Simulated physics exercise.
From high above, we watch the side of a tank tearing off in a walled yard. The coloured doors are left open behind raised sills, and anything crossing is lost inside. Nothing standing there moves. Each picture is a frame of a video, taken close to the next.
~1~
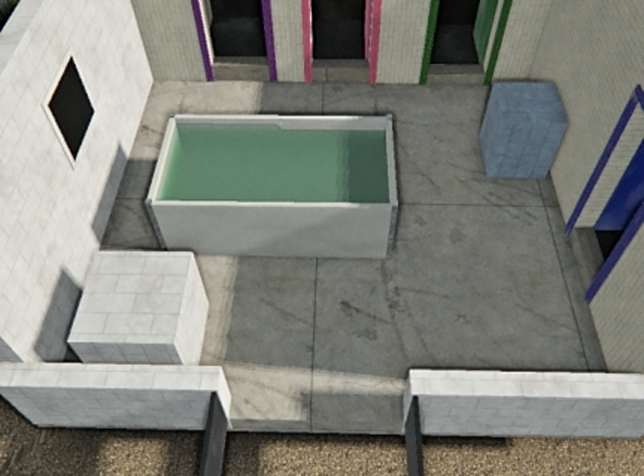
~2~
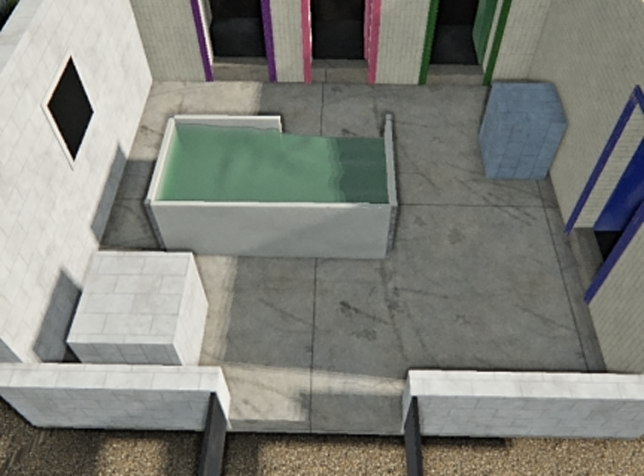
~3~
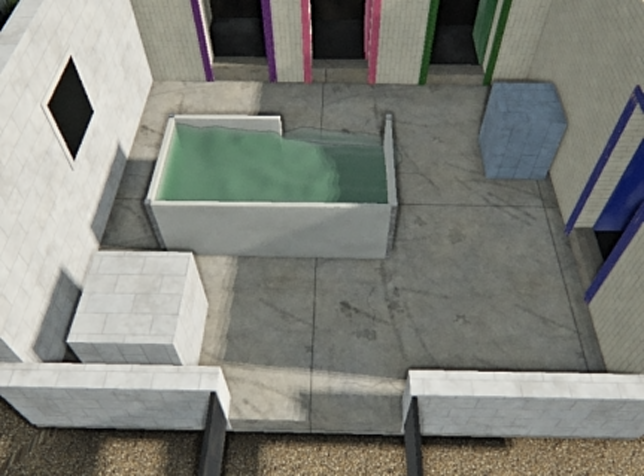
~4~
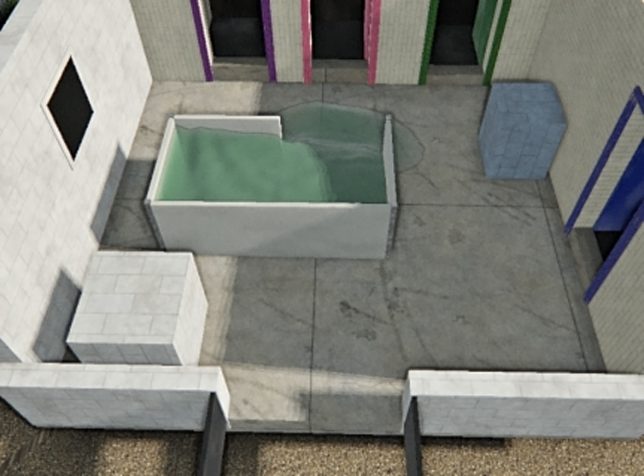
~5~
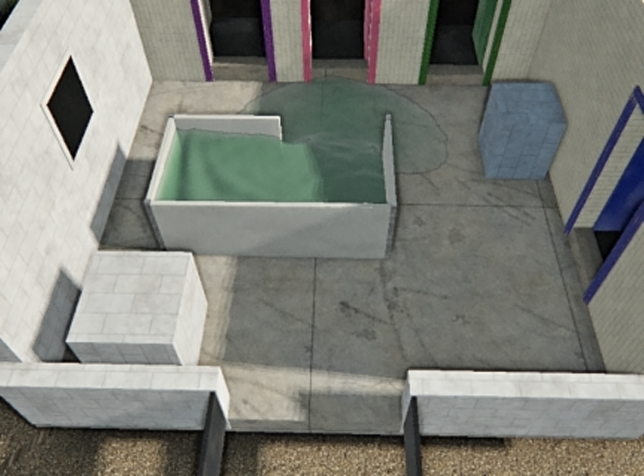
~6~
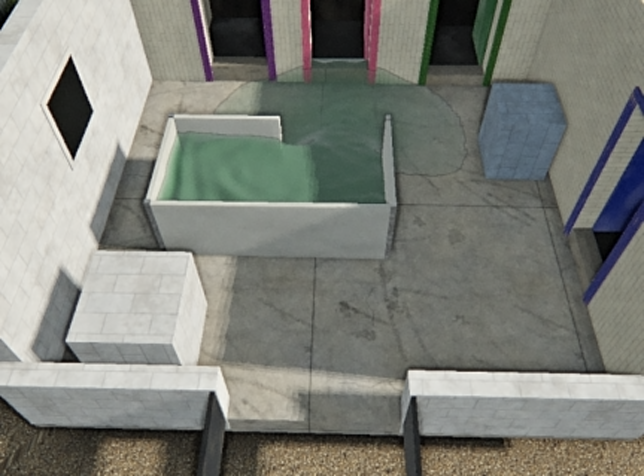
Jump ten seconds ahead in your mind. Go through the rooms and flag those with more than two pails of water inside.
The pink door breaks the limit for sure; the blue door respects the limit for sure; the green door breaks the limit for sure; the purple door respects the limit for sure.
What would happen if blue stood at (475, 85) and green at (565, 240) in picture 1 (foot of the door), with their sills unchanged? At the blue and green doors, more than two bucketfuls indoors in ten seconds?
My reading: The blue door exceeds the limit, the green door stays within the limit.
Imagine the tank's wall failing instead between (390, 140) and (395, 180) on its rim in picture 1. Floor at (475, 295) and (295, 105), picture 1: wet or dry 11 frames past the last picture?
The first spot is soaked and the second is spared.
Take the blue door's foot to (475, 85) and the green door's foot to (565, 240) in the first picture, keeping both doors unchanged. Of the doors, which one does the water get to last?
The green-painted one.
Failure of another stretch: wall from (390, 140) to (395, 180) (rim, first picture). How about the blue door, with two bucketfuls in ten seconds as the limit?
Well, the blue door is swamped.
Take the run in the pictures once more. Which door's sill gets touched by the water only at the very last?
That would be the one in blue.
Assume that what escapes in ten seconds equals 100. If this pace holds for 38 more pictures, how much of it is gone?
75 per cent.
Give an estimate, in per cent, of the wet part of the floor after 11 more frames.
Around 35 percent of it.
A moment on, water covers 30 % of the floor; the pink door far over two buckets in, the blue door not reached, the green door wet at the sill, nothing in, the purple door wet at the sill, nothing in.
Next, water covers 35 % of the floor; the pink door far over two buckets in, the blue door not reached, the green door under two buckets in, the purple door wet at the sill, nothing in.
Then, water covers 60 % of the floor; the pink door far over two buckets in, the blue door wet at the sill, nothing in, the green door over two buckets in, the purple door wet at the sill, nothing in.
Later, water covers 90 % of the floor; the pink door far over two buckets in, the blue door wet at the sill, nothing in, the green door over two buckets in, the purple door wet at the sill, nothing in.
In the end, water covers 95 % of the floor; the pink door far over two buckets in, the blue door wet at the sill, nothing in, the green door over two buckets in, the purple door wet at the sill, nothing in.
